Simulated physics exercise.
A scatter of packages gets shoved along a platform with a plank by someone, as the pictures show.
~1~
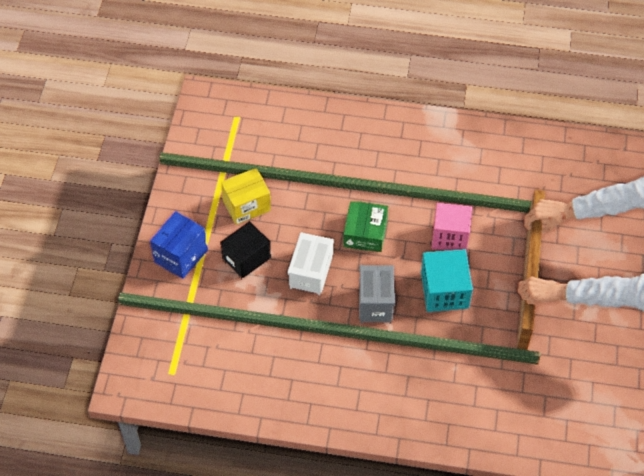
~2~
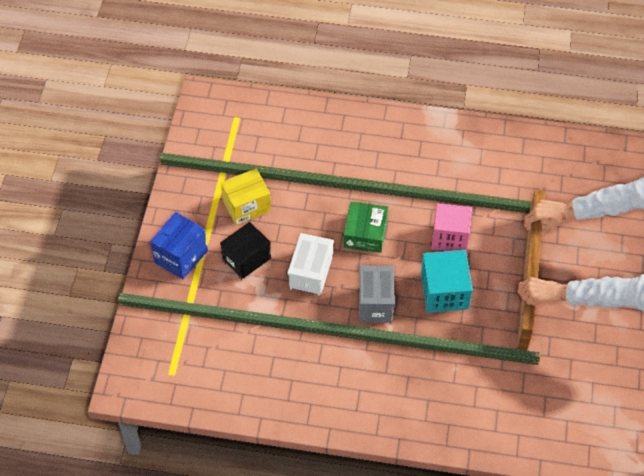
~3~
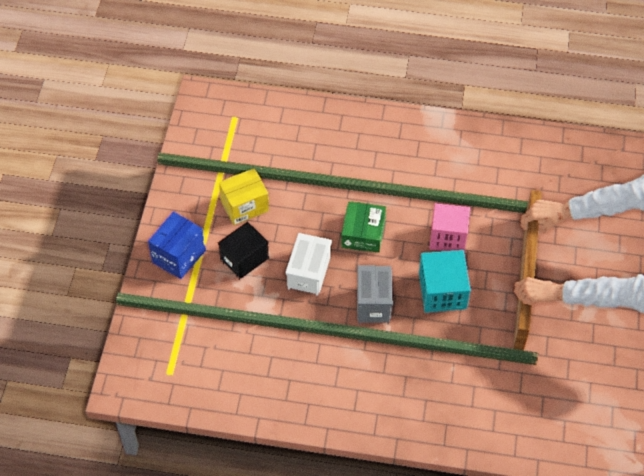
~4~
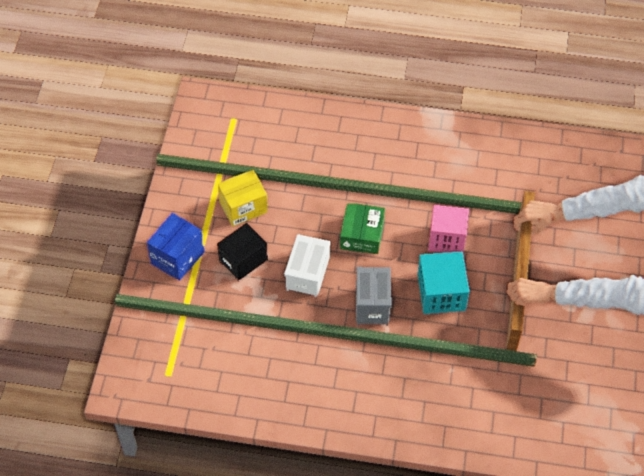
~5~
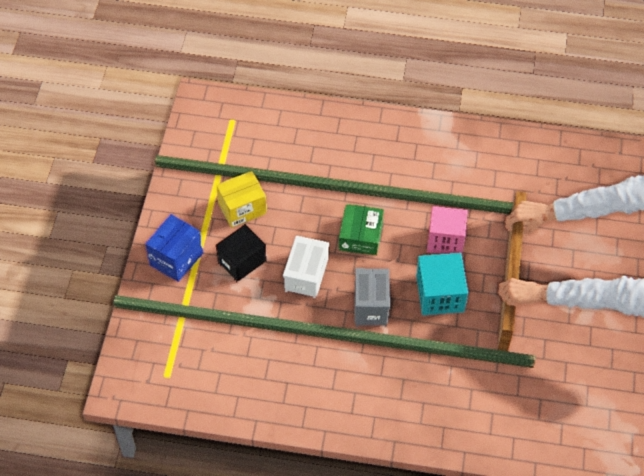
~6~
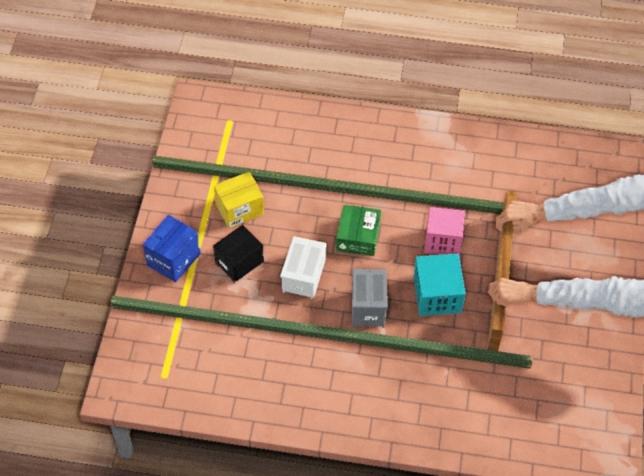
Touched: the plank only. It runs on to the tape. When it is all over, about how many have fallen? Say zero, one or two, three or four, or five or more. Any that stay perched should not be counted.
When it is all over, the number fallen is three or four.
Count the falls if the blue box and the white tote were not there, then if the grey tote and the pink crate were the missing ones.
Tally of falls: 1 for the first try, 2 for the second.
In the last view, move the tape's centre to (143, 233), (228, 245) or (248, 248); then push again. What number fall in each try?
So, reaching the ground: 8, then 1, then 1.
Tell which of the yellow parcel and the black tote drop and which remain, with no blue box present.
In that case the yellow parcel falls away while the black tote falls away.
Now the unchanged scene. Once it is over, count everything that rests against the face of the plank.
The answer is 3.
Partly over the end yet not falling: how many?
The figure is 2.
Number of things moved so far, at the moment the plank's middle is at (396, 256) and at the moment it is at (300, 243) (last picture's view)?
At the first spot 4, then 8.
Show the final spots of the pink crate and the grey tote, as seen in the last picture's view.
Pink crate at (190, 197), grey tote at (163, 283).
A little later, none off yet; blue box at rest near (172, 249); yellow parcel at rest near (239, 200); black tote at rest near (239, 254).
Next, none off yet; blue box at rest near (172, 249); yellow parcel at rest near (239, 200); black tote shifted a little near (228, 254).
Later still, none off yet; blue box shifted about its own width near (126, 241); yellow parcel shifted well along near (174, 185); black tote shifted well along near (160, 250).
When it is over, the number that fall off is three or four; down, black tote, yellow parcel and blue box.
